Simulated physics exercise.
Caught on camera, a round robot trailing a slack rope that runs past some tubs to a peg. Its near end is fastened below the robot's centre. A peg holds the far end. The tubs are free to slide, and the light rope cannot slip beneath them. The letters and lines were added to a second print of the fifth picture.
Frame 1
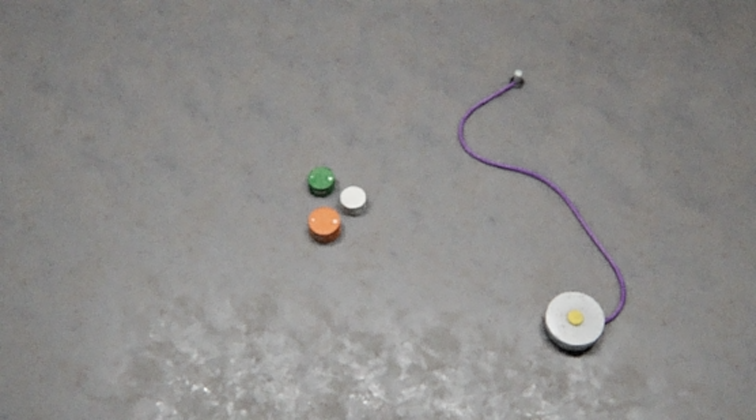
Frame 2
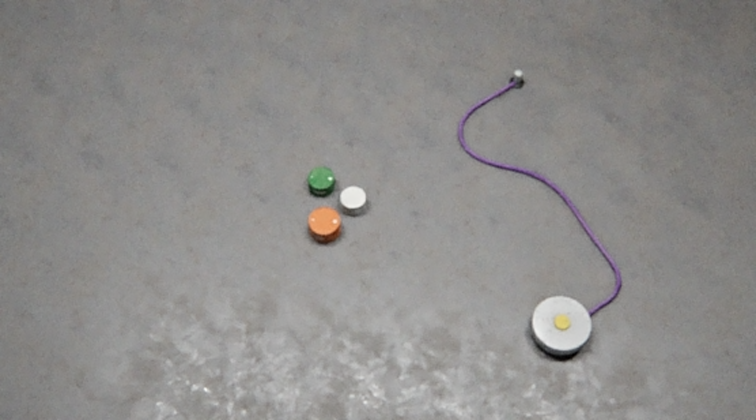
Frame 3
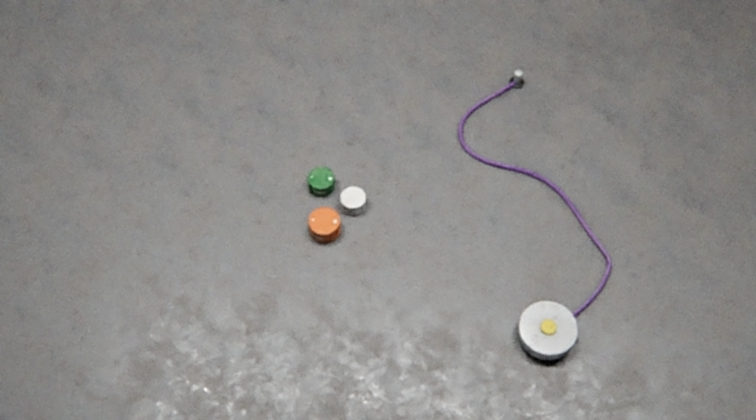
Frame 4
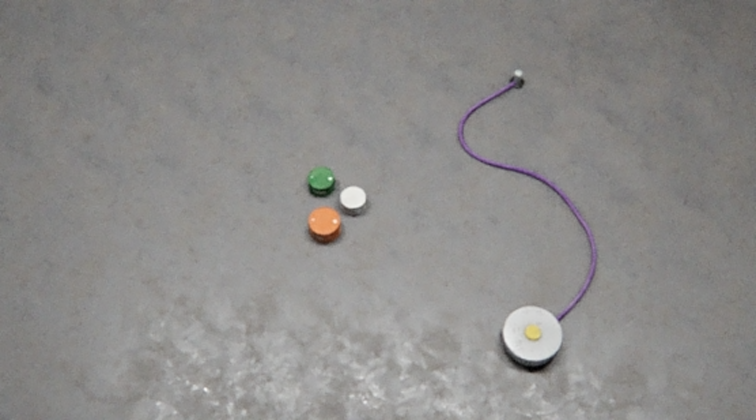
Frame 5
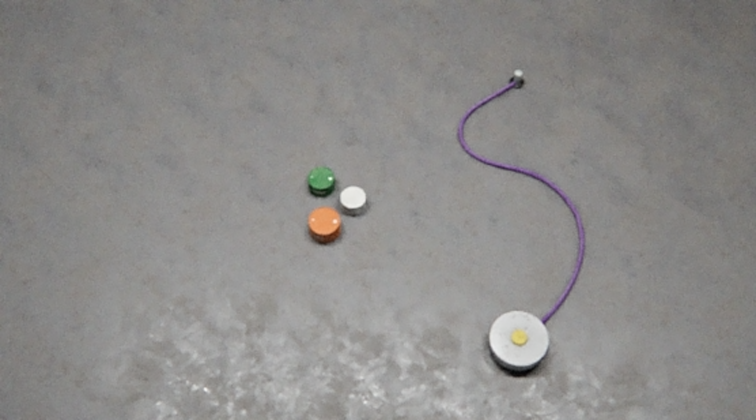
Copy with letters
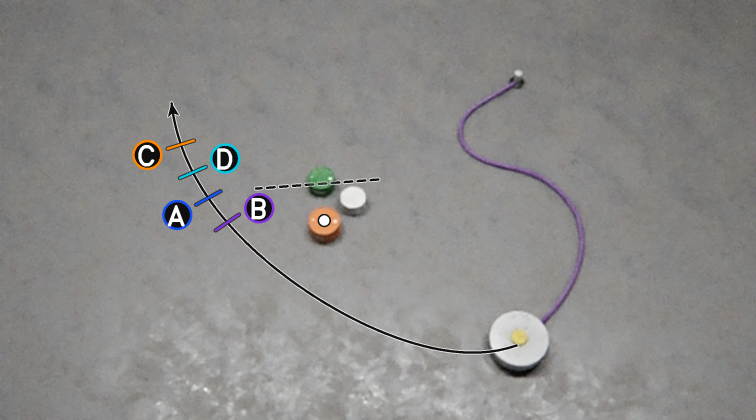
A round white robot trailing a purple cord slides slowly left and slightly downward while three small tubs sit still.
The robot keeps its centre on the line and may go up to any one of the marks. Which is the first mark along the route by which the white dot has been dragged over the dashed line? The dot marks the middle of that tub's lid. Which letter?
The dot is across by C.
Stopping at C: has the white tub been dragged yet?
Yes.
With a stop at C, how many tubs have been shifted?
Three.
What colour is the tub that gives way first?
The orange tub.
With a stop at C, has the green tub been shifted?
Yes.
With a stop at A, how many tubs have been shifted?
By then, none.
On the copy, A at (208, 198); B at (227, 222); C at (181, 145); D at (193, 172); the dashed line at (317, 184); the route from (517, 345) via (278, 271) to (172, 103); the white dot at (324, 221).
On C. First, robot (361, 319); orange tub (325, 225).
Then, robot (240, 233); orange tub (325, 225).
Finally, robot (179, 139); orange tub (315, 180); white tub (343, 179); green tub (321, 157); the dot on the orange tub is over the dashed line.
By contrast, A leaves the dotted tub short, at (325, 225); B leaves the dotted tub short, at (325, 225); D leaves the dotted tub short, at (321, 203).
